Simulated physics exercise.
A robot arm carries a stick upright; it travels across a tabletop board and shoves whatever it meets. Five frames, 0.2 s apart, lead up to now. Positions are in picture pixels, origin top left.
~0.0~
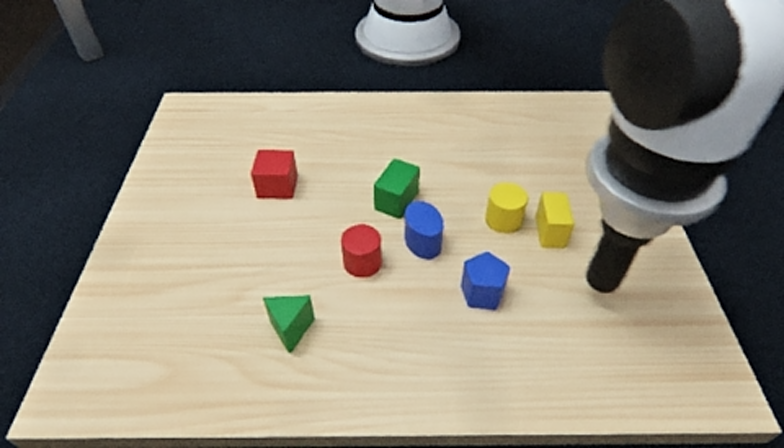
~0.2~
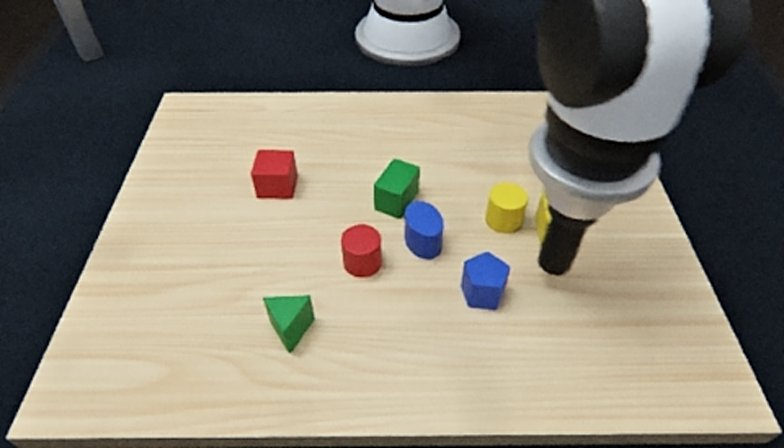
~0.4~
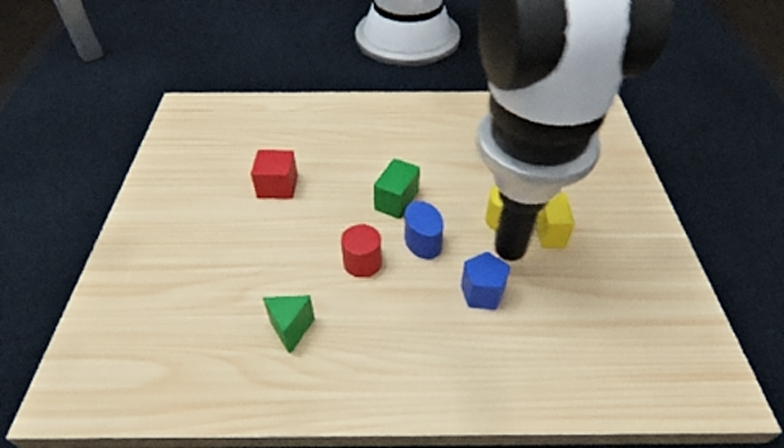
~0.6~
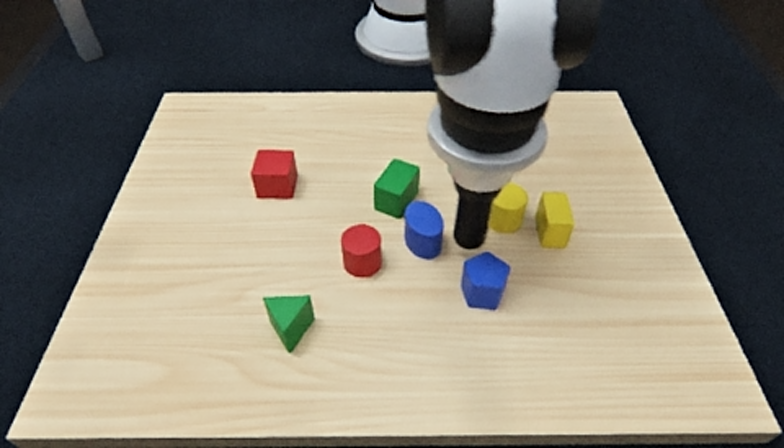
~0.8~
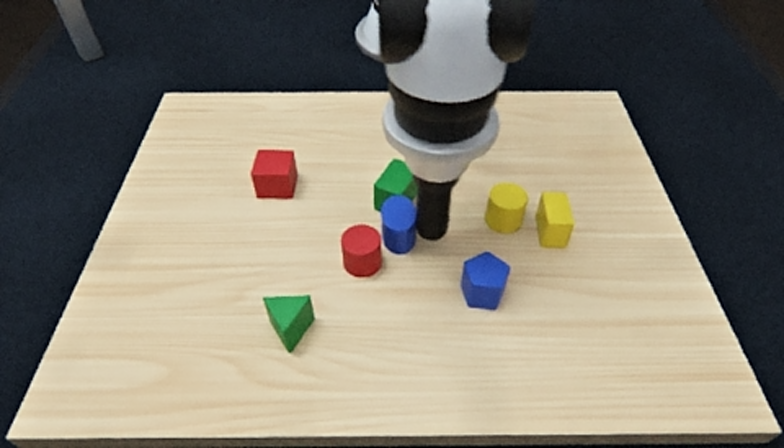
In this clip, a robot arm with a dark stick moves left over a wooden board of red, green, blue and yellow blocks, passing the yellow ones, then pushes the blue rounded block slightly left beside the green block.
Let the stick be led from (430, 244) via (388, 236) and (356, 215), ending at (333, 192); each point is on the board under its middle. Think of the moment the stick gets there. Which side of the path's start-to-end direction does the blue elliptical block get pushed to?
Leftward.
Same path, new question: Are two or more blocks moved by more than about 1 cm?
No, that is not how it ends up.
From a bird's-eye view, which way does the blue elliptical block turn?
Prediction: Counterclockwise.
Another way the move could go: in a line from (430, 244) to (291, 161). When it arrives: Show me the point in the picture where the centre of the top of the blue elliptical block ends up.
At (347, 202).
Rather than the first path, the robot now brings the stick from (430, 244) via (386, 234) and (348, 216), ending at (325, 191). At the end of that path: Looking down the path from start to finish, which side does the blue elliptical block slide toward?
My answer: Left.
What follows on the original path. One third of the way, stick (387, 221); blue elliptical block (357, 201), turned 15° clockwise.
Two thirds of the way, stick (355, 200); blue elliptical block (323, 185).
At the end, stick (331, 177); green oblong block in place; blue elliptical block (302, 179), turned 30° anticlockwise.
